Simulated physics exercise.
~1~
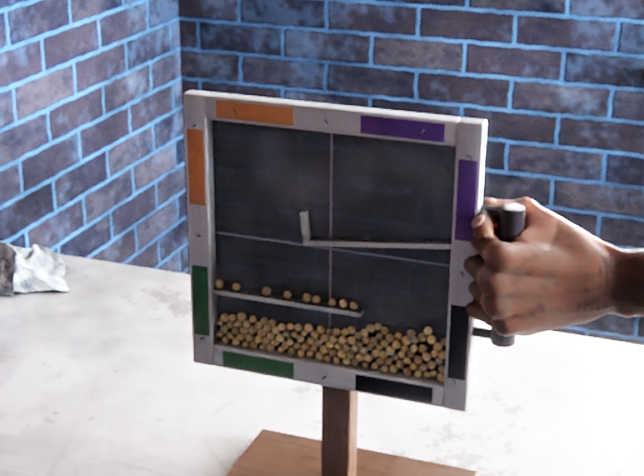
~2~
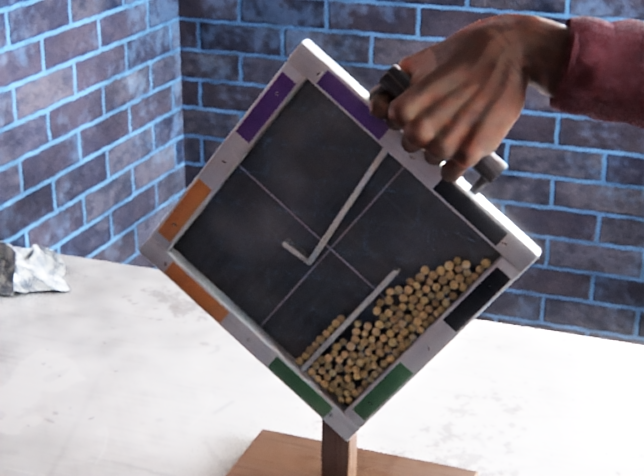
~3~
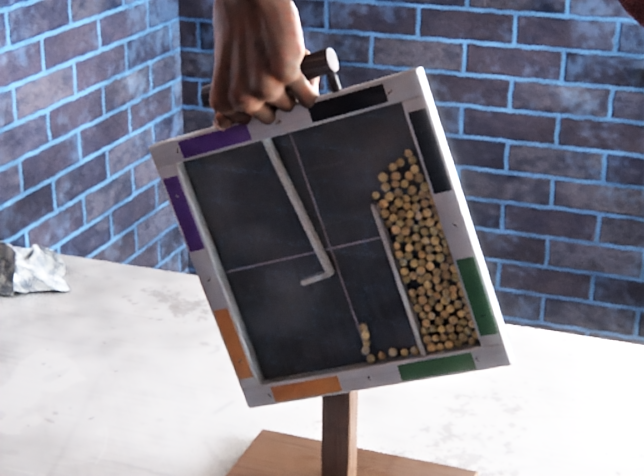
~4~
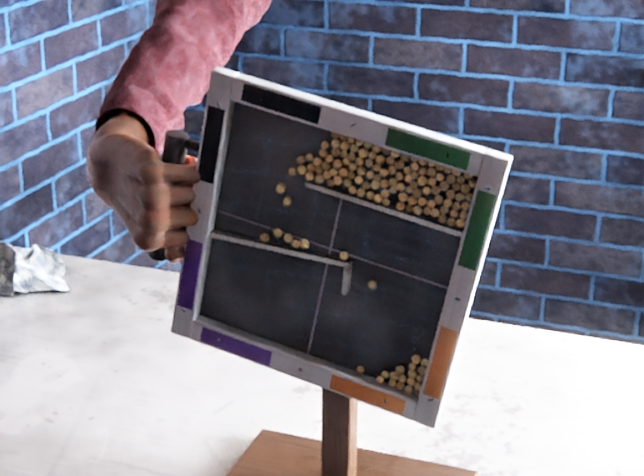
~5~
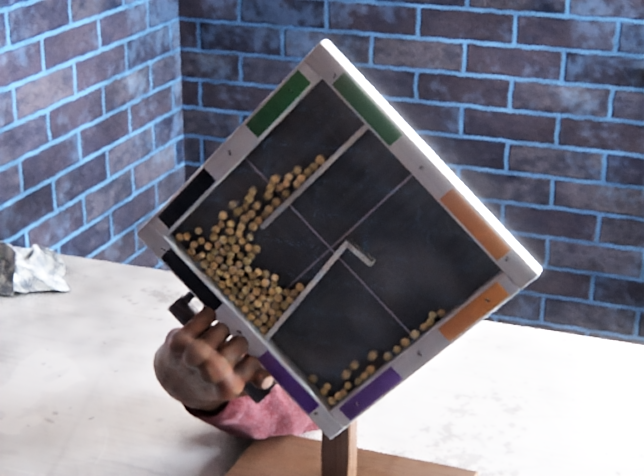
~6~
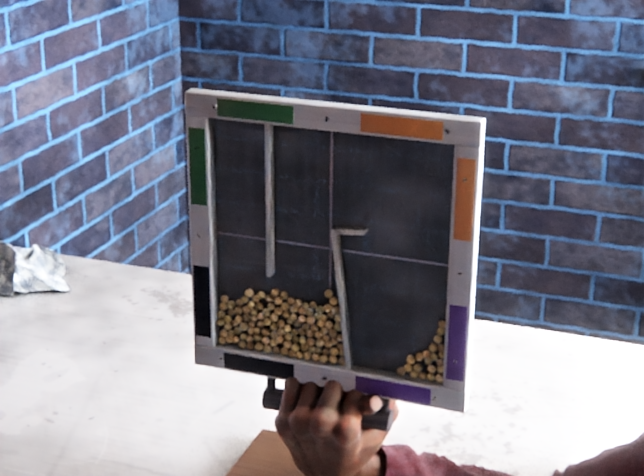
A square, glass-fronted case holding a low heap of round tan beans stands upright on a wooden post, seen from the front on a white table before blue-lined brick walls. Orange, purple, green and black tape marks its edges, and thin ledges cross its dark interior. A hand grips the knob at the right and turns the case counterclockwise, so the beans slide toward the green corner. As the case tips over, they ride high on a ledge, and some drop into the orange corner. Turning on, they pour down toward black and purple. Finally the case sits square, the hand beneath it, with most beans piled lower left by black and a small heap lower right by purple.
